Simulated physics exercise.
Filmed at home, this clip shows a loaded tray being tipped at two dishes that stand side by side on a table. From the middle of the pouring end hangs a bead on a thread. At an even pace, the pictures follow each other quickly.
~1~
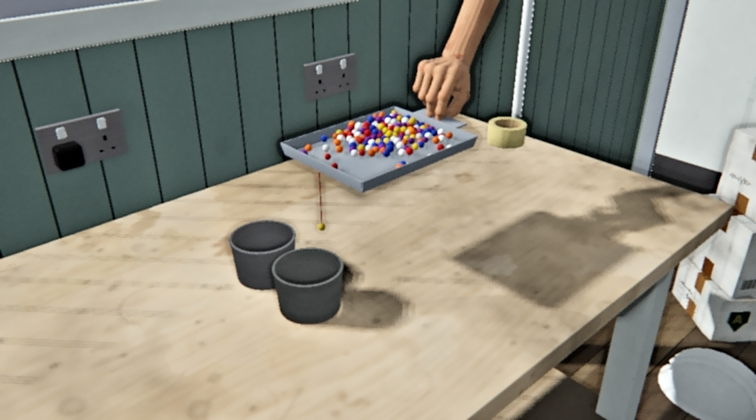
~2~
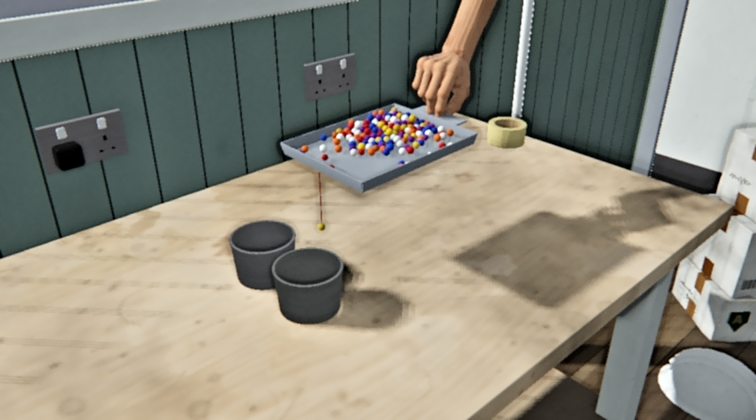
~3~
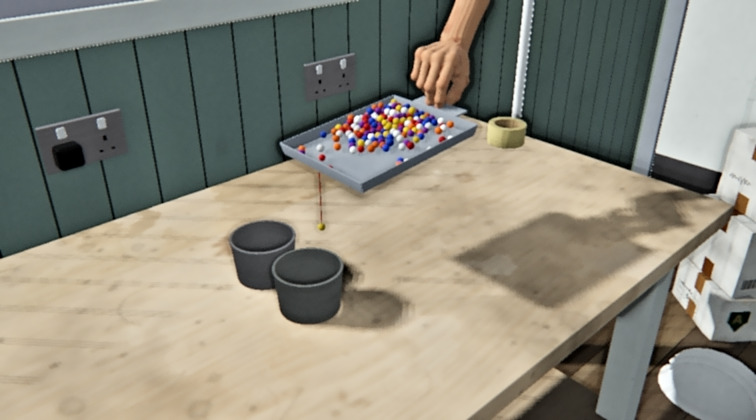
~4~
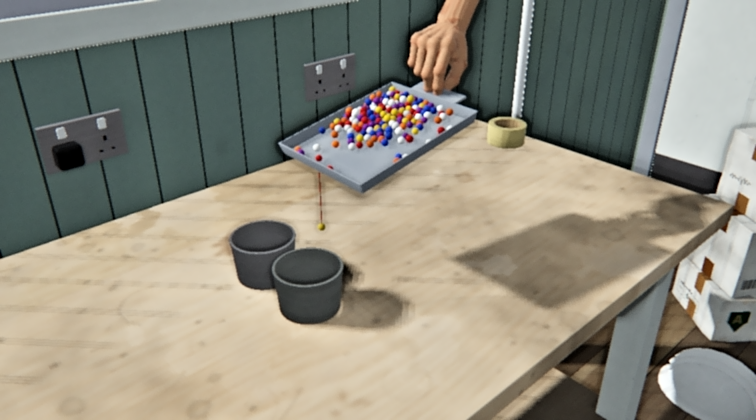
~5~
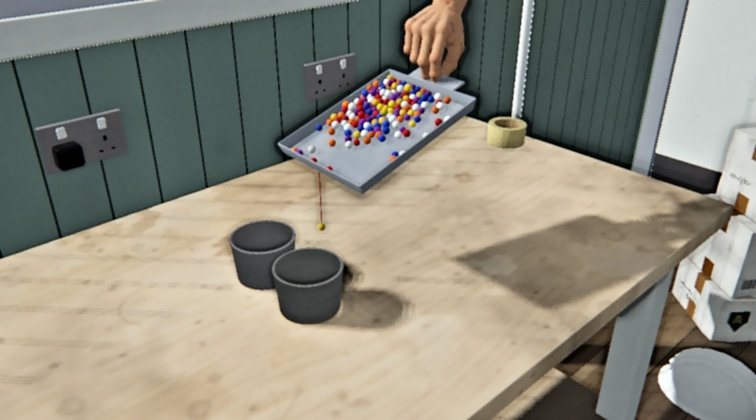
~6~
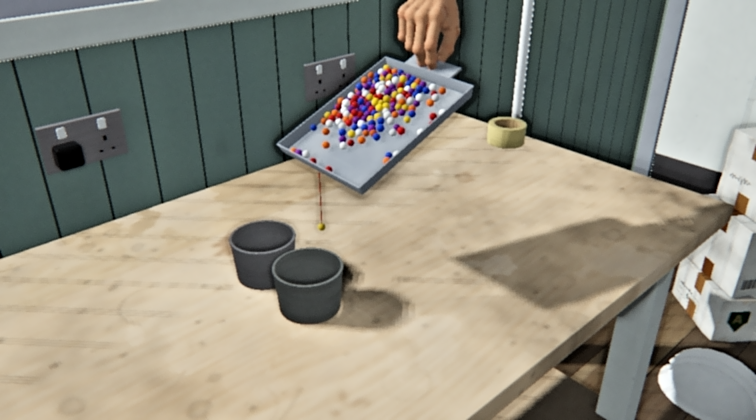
A grey tray of small round beads in red, blue, white, yellow and orange is held by a hand above a pale wooden table, seen from a raised, still viewpoint. Two dark cups stand side by side near a bead on a thread, with green panelling, sockets and a tape roll behind. The hand steadily lifts the tray's far end, steepening its slope, while the beads shift about on it.
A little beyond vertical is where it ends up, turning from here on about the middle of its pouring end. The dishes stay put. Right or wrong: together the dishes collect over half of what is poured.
Right.
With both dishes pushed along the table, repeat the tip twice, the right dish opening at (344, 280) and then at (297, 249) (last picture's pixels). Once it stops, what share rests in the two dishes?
Some 60 percent in the first case, 50 percent in the second.
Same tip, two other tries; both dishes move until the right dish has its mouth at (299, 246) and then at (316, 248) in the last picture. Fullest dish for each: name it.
Try 1: The rightmost dish; try 2: The rightmost dish.
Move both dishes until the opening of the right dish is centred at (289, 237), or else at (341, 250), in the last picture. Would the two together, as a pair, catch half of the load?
Short of half, then Short of half.
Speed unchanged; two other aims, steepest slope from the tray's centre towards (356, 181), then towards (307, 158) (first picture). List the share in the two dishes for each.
In order, some 20 % and some 40 %.
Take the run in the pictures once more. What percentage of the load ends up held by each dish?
So the left dish gets 30 % of the load, while the right one gets 50 %.
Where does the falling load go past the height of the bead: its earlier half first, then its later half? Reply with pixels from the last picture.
The early half goes through (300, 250), the late half through (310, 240).
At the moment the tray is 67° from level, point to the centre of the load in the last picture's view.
The load is centred around (318, 171).
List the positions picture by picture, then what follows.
In the first frame, corners of the pouring end at (284, 143) and (362, 180), level; middle of the load at (386, 132), round plastic beads; left dish at (237, 263); right dish at (281, 296); bead on its thread at (322, 227).
In the second frame, corners of the pouring end at (284, 143) and (362, 180), level; middle of the load at (386, 130).
In the third frame, corners of the pouring end at (284, 143) and (361, 181), tipped barely, level across its low end; middle of the load at (385, 124), a stray few on the move.
In the fourth frame, corners of the pouring end at (283, 143) and (361, 182), tipped a little, level across its low end; middle of the load at (384, 115), a small part on the move.
In the fifth frame, corners of the pouring end at (282, 143) and (360, 183), tipped clearly, level across its low end; middle of the load at (381, 107), a small part on the move.
In the sixth frame, corners of the pouring end at (280, 143) and (359, 185), tipped clearly, level across its low end; middle of the load at (376, 101), nearly all on the move; left dish at (237, 263); right dish at (281, 296).
Soon, tray tipped steeply; about two thirds on the tray; a small part in the right dish; a small part in the left dish; a stray few outside both; about a quarter in the air.
A while on, tray tipped past a quarter turn; a small part on the tray; about a third in the right dish; about a quarter in the left dish; about a quarter outside both; a small part in the air.
Towards the end, tray tipped past a quarter turn; about half in the right dish; about a quarter in the left dish; about a quarter outside both.
Finally, tray tipped past a quarter turn; about half in the right dish; about a quarter in the left dish; about a quarter outside both.
